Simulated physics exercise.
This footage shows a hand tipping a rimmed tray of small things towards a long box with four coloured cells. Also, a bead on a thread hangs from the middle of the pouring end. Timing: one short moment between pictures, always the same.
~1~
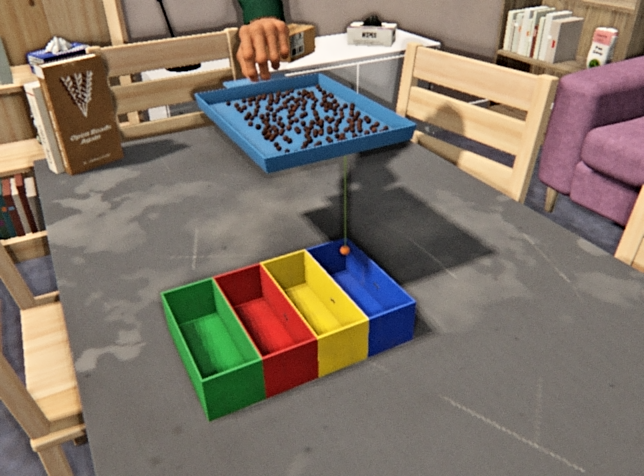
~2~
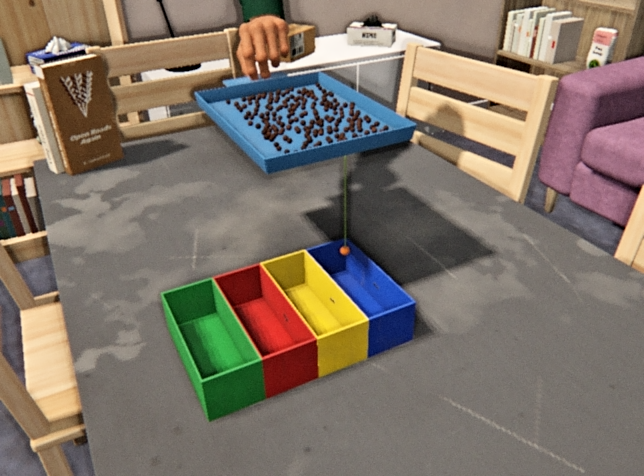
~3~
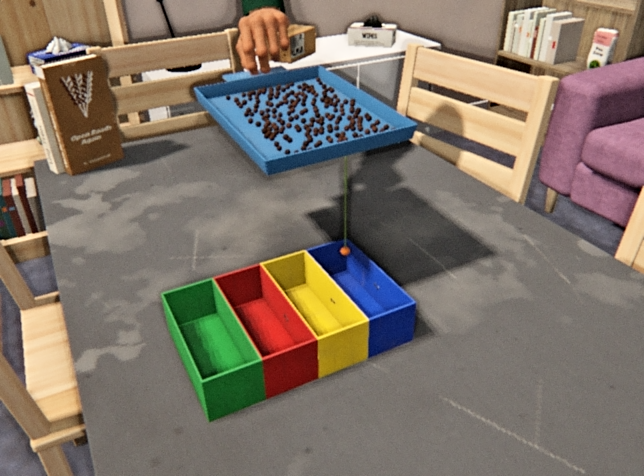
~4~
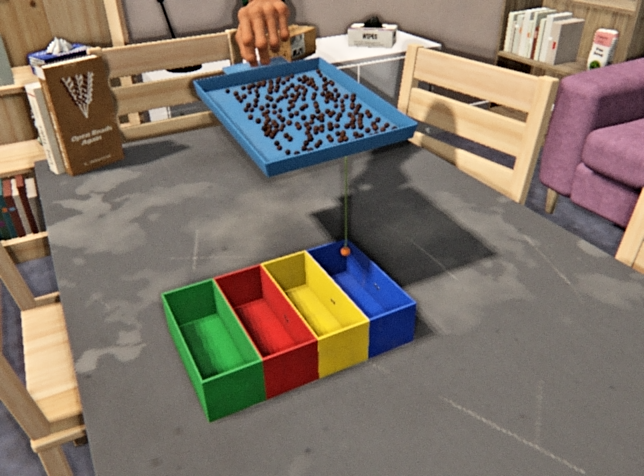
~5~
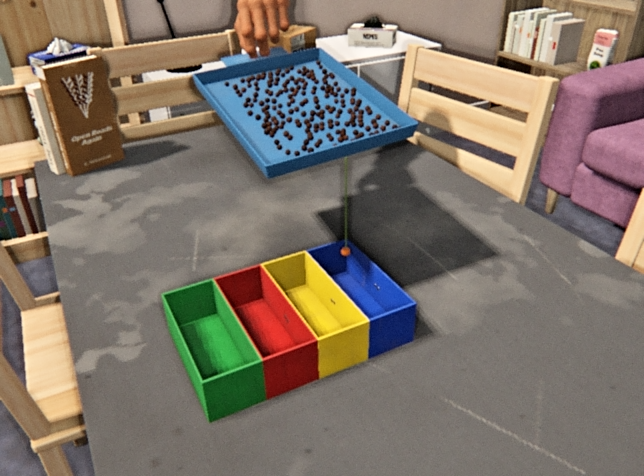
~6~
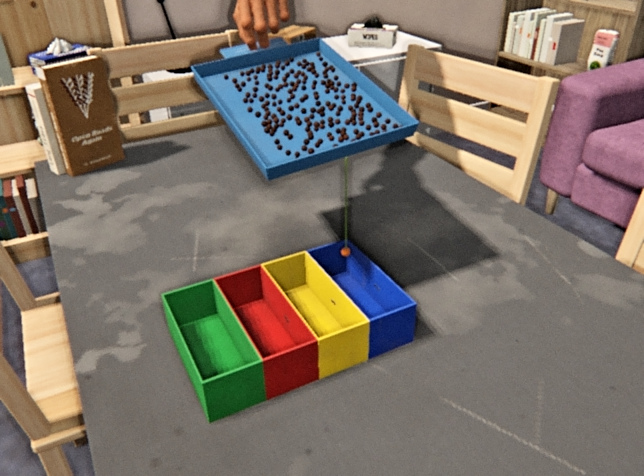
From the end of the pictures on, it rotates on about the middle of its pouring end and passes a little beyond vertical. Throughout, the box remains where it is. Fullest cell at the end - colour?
Yellow.
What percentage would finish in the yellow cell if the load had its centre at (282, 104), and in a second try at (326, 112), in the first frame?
Roughly 60 and 50 percent, in that order.
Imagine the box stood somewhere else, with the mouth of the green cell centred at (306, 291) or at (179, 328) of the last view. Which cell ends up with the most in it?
That green cell first, yellow second.
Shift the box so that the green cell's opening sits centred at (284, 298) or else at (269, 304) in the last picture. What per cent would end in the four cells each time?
First case around 100 %, second case around 100 %.
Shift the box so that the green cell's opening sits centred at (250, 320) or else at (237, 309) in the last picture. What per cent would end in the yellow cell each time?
Roughly 20 % and 30 %.
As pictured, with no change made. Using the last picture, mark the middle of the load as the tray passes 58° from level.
The load is centred around (310, 146).
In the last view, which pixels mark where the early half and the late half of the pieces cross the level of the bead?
At (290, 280) for the first part, then at (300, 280) for the others.
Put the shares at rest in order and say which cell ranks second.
Rank 2: The cell in red.
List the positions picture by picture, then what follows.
Corners of the pouring end near (266, 157) and (413, 124), level; middle of the load near (302, 116), allspice berries; bead on its thread near (345, 250); green cell near (234, 386); red cell near (291, 364); yellow cell near (343, 344); blue cell near (391, 326), in the first picture.
Corners of the pouring end near (266, 157) and (413, 124), level; middle of the load near (302, 116), in the second picture.
Corners of the pouring end near (267, 159) and (414, 124), tipped barely, lowest at the left corner; middle of the load near (302, 113), in the third picture.
Corners of the pouring end near (267, 162) and (414, 123), tipped a little, lowest at the left corner; middle of the load near (302, 109), in the fourth picture.
Corners of the pouring end near (267, 164) and (415, 122), tipped a little, lowest at the left corner; middle of the load near (302, 104), in the fifth picture.
Corners of the pouring end near (268, 166) and (415, 122), tipped a little, lowest at the left corner; middle of the load near (302, 100); green cell near (235, 388); red cell near (291, 366); yellow cell near (344, 346); blue cell near (392, 327), in the sixth picture.
Shortly afterwards, tray tipped steeply; all but a few on the tray; only a few in the red cell; only a few falling or outside the box.
Next, tray tipped right over; the bulk on the tray; a little in the red cell; only a few in the yellow cell; a little falling or outside the box.
Some moments later, tray tipped past a quarter turn; near half in the yellow cell; near a quarter in the red cell; a little in the blue cell; only a few in the green cell; only a few falling or outside the box.
In the end, tray tipped past a quarter turn; near half in the yellow cell; near a quarter in the red cell; a little in the blue cell; only a few in the green cell; only a few outside the box.
